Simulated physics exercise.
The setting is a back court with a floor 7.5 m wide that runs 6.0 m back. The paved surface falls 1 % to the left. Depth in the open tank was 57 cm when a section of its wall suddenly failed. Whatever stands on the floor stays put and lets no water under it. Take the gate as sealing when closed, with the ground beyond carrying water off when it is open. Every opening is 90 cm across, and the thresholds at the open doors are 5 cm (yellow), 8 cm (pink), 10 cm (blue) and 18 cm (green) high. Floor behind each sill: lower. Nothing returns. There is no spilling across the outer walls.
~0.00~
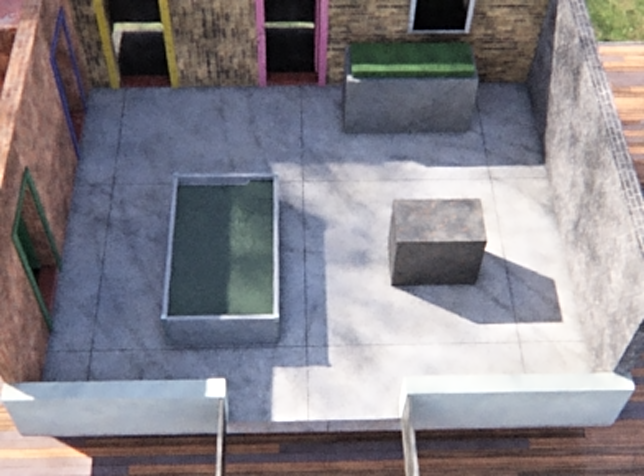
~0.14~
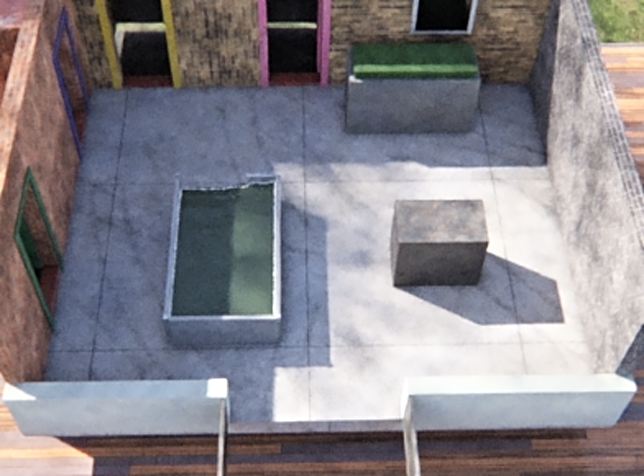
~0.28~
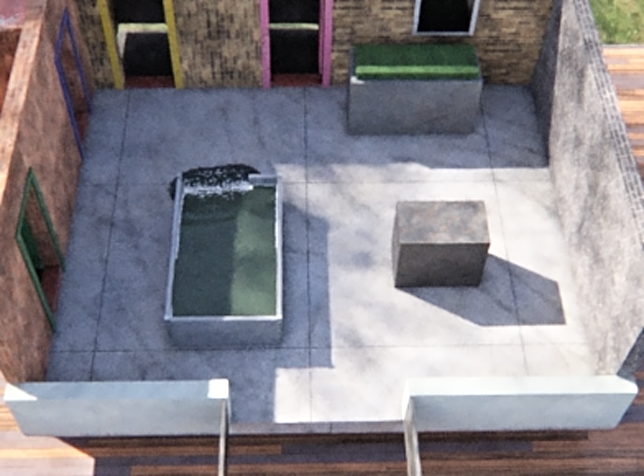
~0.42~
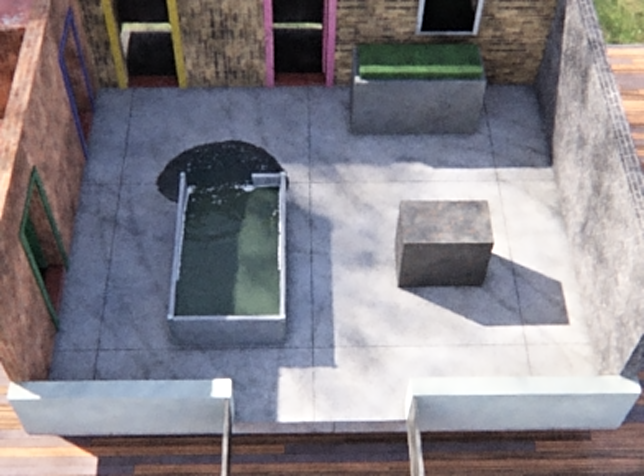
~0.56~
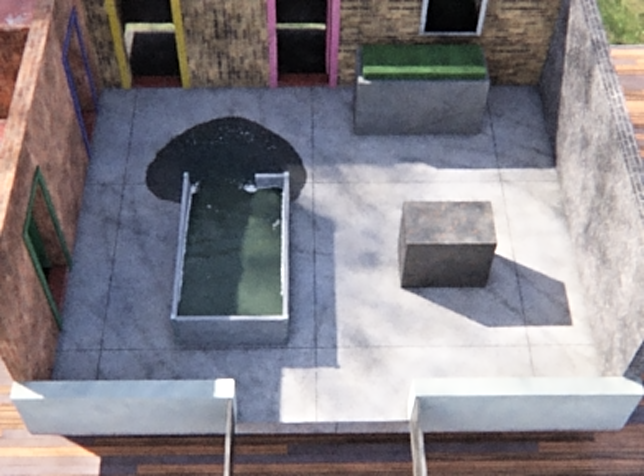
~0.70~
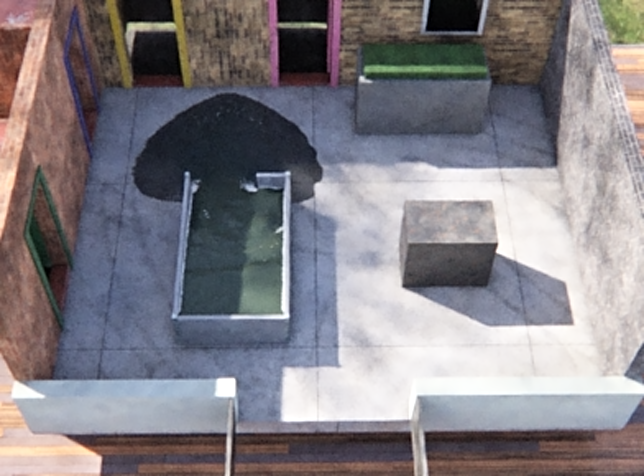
A paved back court, seen from high above its low white front walls, lies between a reddish wall on the left, a grey one on the right and brick behind. An open tank of dark green water stands left of centre, with a grey block to its right and a grass-topped planter behind. The tank's far side breaks open and dark water pours out, spreading backward across the paving in a widening rounded patch, while the view shifts very slightly.
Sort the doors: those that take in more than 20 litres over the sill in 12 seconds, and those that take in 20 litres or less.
Sorted: The yellow door takes in more; the pink door takes in more; the blue door takes in more; the green door takes in 20 litres or less.
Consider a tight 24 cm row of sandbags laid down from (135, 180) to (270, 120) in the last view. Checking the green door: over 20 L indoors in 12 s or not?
Checked against the limit, green is fine.
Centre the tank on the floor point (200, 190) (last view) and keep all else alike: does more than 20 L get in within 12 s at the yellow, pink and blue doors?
Checking the limit: Yellow is beyond it, pink is within it and blue is within it.
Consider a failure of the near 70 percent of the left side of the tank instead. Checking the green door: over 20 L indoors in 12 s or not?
Note: Green door, beyond the limit.
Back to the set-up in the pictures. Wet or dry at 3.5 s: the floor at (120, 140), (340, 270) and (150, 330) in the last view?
Soaked, untouched, untouched.
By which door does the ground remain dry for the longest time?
The green door.
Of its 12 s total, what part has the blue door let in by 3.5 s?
I'd say close to 50 percent.
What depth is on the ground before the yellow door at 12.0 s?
I'd put it near 7.0 cm.
After 1.4 s water covers 20 % of the floor and is deepest (30 cm) near (223, 196); yellow door 15 cm at the sill, 6 L in, pink door 13 cm at the sill, 0 L in, blue door not reached, green door not reached.
After 2.2 s water covers 20 % of the floor and is deepest (31 cm) near (103, 91); yellow door 19 cm at the sill, 58 L in, pink door 17 cm at the sill, 15 L in, blue door 10 cm at the sill, 1 L in, green door not reached.
After 3.5 s water covers 25 % of the floor and is deepest (24 cm) near (103, 91); yellow door 18 cm at the sill, 160 L in, pink door 14 cm at the sill, 53 L in, blue door 15 cm at the sill, 21 L in, green door not reached.
After 7.0 s water covers 65 % of the floor and is deepest (14 cm) near (102, 99); yellow door 12 cm at the sill, 277 L in, pink door 9 cm at the sill, 71 L in, blue door 12 cm at the sill, 39 L in, green door 4 cm at the sill, 0 L in.
After 12.0 s water covers 80 % of the floor and is deepest (8 cm) near (99, 114); yellow door 7 cm at the sill, 326 L in, pink door 5 cm at the sill, 72 L in, blue door 8 cm at the sill, 43 L in, green door 7 cm at the sill, 0 L in.
